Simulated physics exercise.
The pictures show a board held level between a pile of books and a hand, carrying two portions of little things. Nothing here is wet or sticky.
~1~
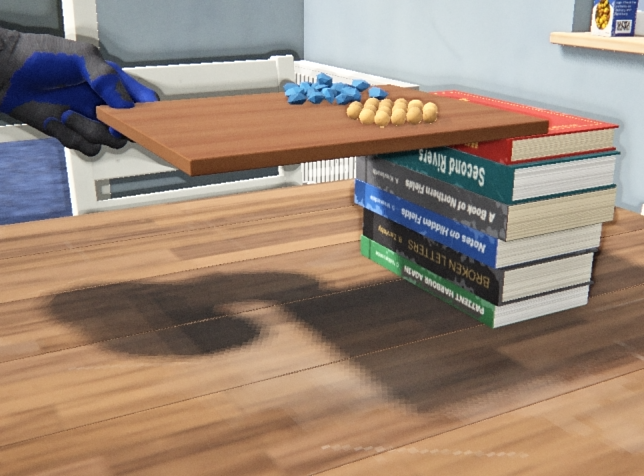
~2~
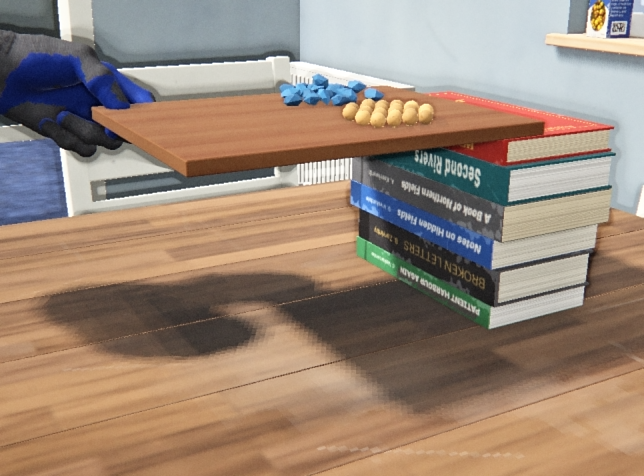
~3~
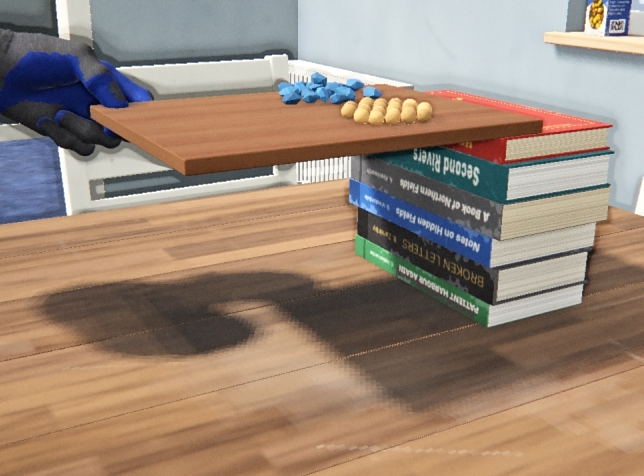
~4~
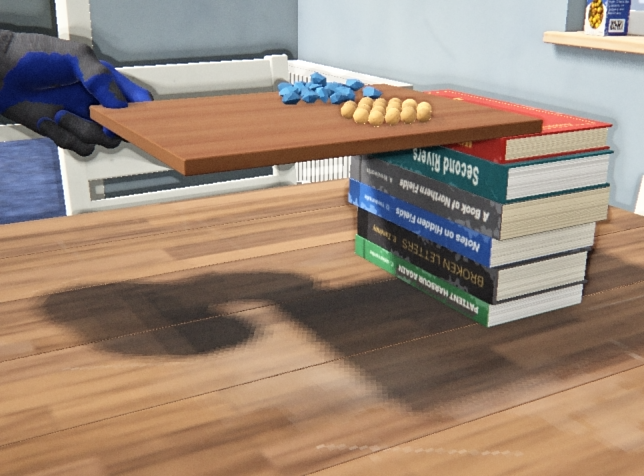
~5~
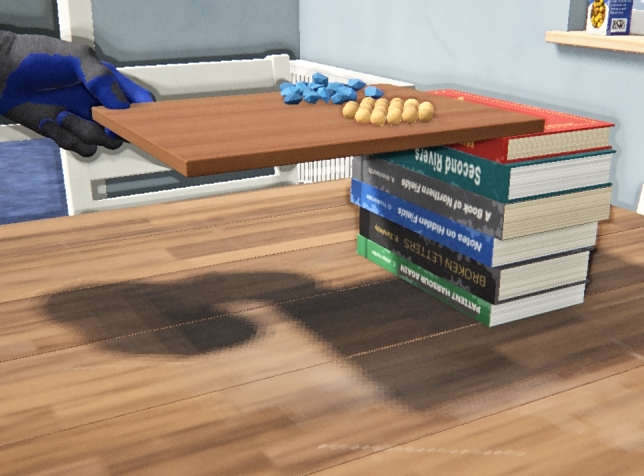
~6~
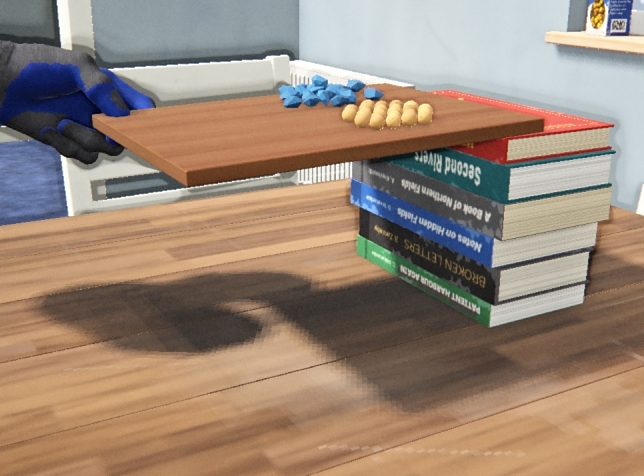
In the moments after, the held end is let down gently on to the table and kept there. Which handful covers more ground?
The longer run belongs to the near handful.
Then, 0.66 s after the last picture, board sloping at 16°; near handful all still on the board; far handful all still on the board.
Then, 1.37 s after the last picture, board sloping at 31°; near handful mostly one to two board lengths out; far handful all still on the board.
Then, 2.22 s after the last picture, board resting at 40°; near handful mostly more than two board lengths out, about half gone off the table; far handful mostly less than half a board's length out.
At rest, board resting at 40°; near handful mostly more than two board lengths out, about two thirds gone off the table; far handful mostly less than half a board's length out; the near handful has gone farther.
